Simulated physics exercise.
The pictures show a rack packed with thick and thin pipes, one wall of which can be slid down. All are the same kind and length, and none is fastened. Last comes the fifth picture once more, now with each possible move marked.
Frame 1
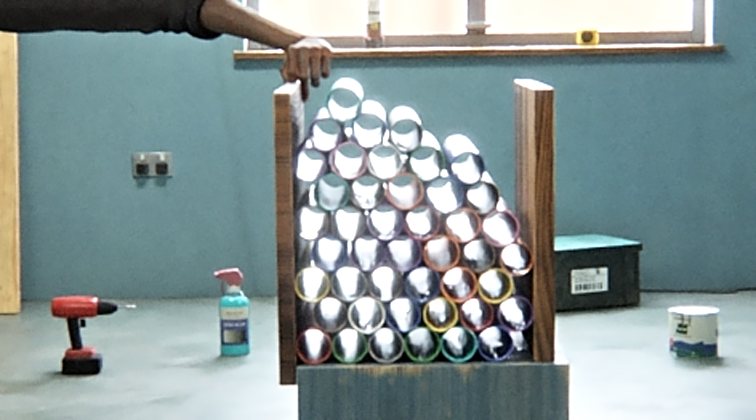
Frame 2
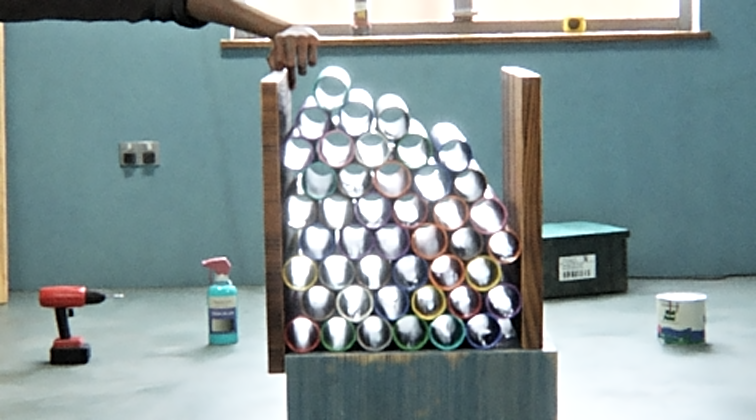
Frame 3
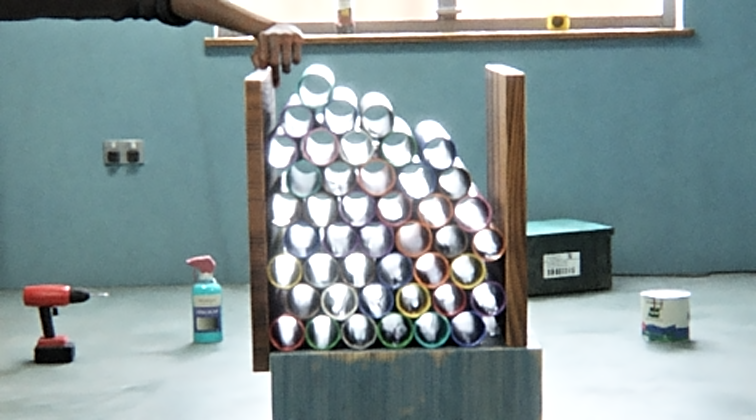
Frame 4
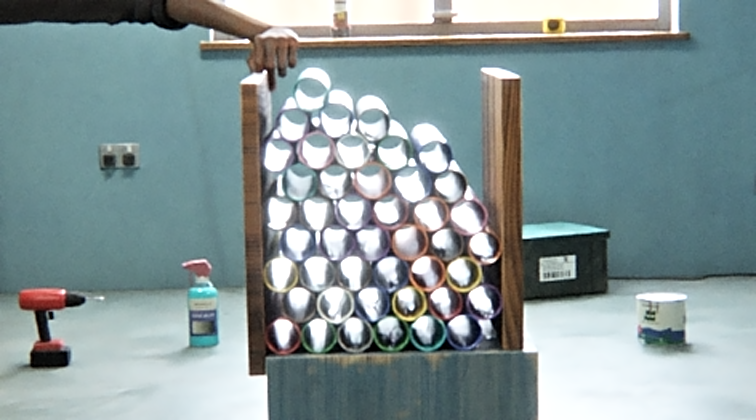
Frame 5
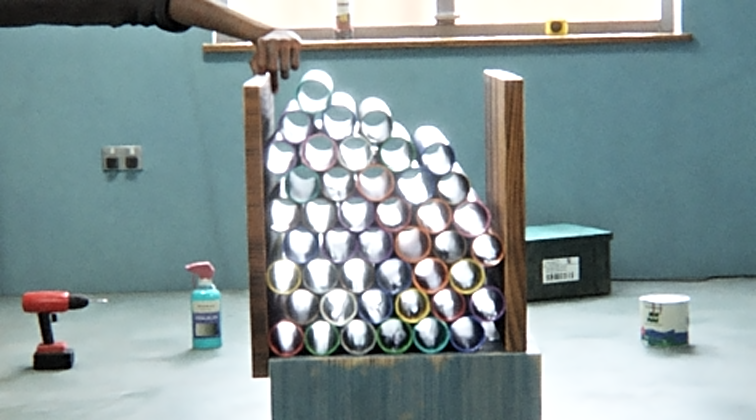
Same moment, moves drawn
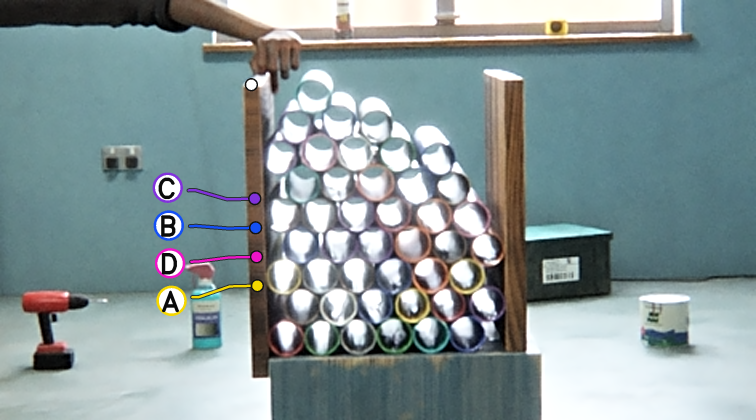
The view drifts slightly, shifting the whole scene a little to the left and then settling, while nothing in the rack visibly moves. A hand stays resting atop the left board beside the sloping stack of shiny pipes, with a red drill, spray bottle, dark box and paint tin around it.
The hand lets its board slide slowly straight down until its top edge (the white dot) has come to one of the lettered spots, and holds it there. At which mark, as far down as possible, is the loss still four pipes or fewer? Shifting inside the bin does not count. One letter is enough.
Stop at B.
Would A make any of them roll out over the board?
At A: Yes.
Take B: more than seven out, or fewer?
At B, fewer than seven.
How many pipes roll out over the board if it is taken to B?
It comes to three.
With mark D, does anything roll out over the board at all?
Yes.
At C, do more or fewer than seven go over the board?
At C, fewer than seven.
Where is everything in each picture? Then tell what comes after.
The first frame shows a brown pipe (483, 198); a blue pipe (468, 168); side board (292, 222).
The second frame shows side board (280, 211); a red pipe (302, 335).
The third frame shows a blue pipe (468, 328); a yellow pipe (413, 300).
The fourth frame shows a blue pipe (297, 244); a purple pipe (372, 243).
The fifth frame shows an orange pipe (488, 249); a brown pipe (338, 183); a brown pipe (454, 188).
On the copy, A at (258, 286); B at (256, 228); C at (255, 199); D at (257, 257); the white dot at (252, 84).
On B. First, top of the board (262, 148).
Then, top of the board (264, 221).
Finally, top of the board (264, 227), three out over the board.
By contrast, A more than four out over the board; C three out over the board; D more than four out over the board.
